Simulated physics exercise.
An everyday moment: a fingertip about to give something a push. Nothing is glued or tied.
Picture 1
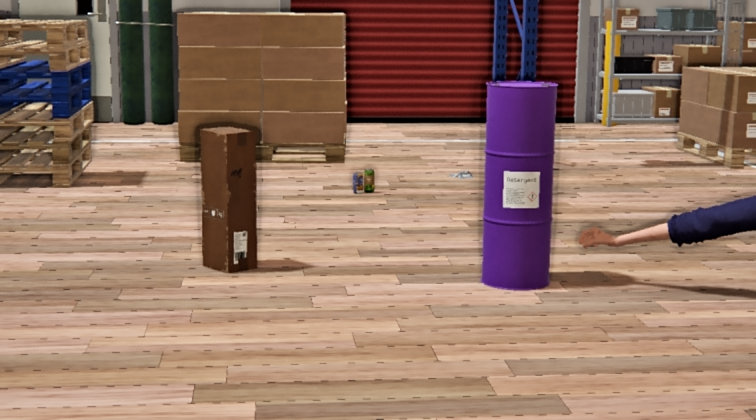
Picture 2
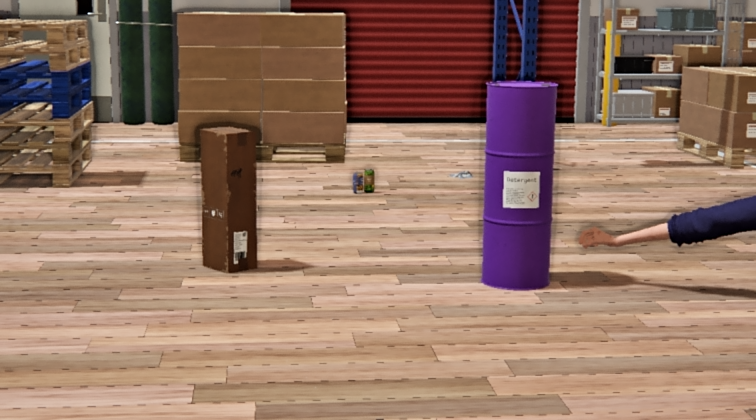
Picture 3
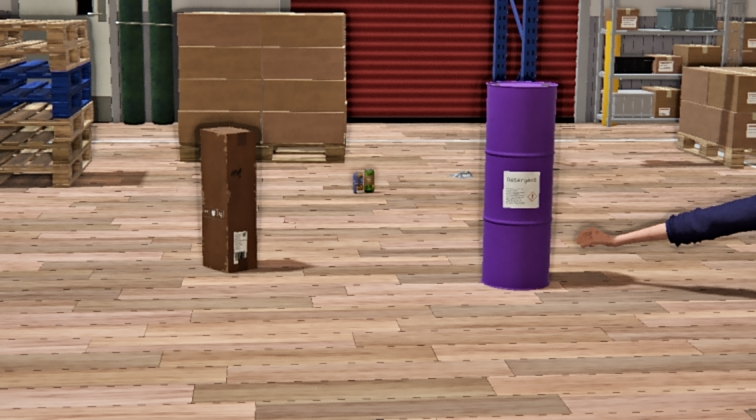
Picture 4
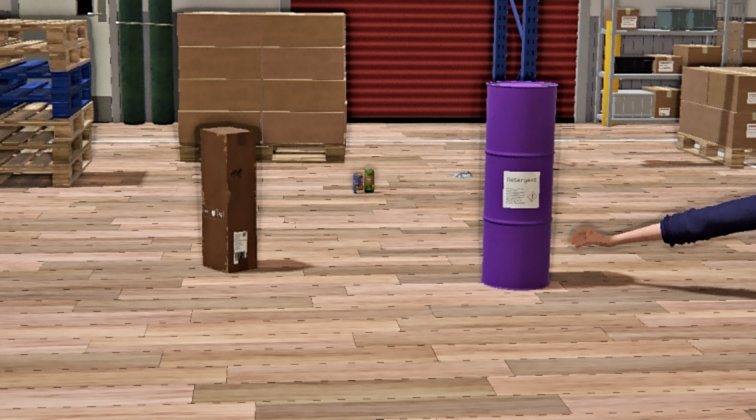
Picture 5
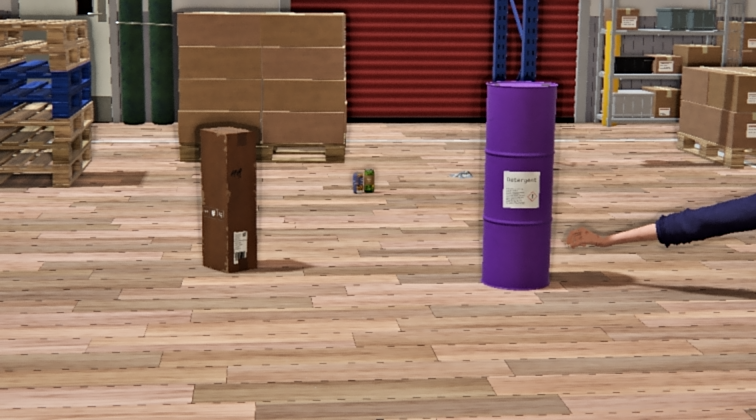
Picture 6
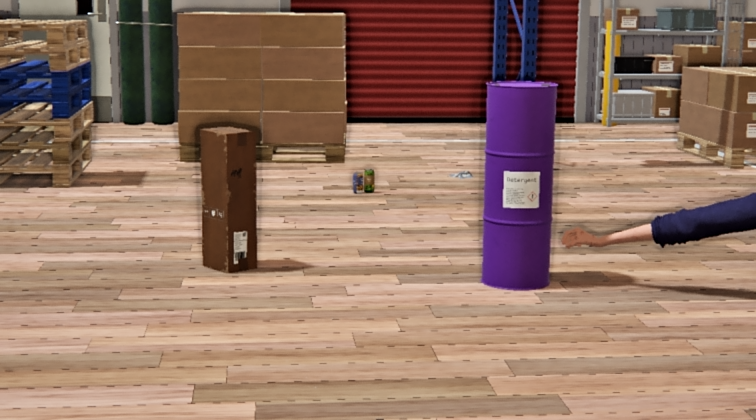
The clip shows a purple drum and a tall brown box standing still on a wooden warehouse floor, while an outstretched arm in a dark blue sleeve at the right moves slightly left, bringing its hand closer to the drum.
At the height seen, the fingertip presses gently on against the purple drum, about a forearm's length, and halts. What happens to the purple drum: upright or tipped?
The purple drum keeps standing.
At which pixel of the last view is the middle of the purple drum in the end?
At about (439, 185).
Then, 0.30 s on from there, purple drum shifted a little near (507, 184).
Then, 0.60 s on from there, purple drum shifted a little near (484, 185).
Then, 0.80 s on from there, purple drum shifted about its own width near (468, 185).
Then, 1.10 s on from there, purple drum shifted about its own width near (444, 185).
In the end, moved from the start, purple drum. At the end, from the last picture's camera, purple drum near (440, 185).
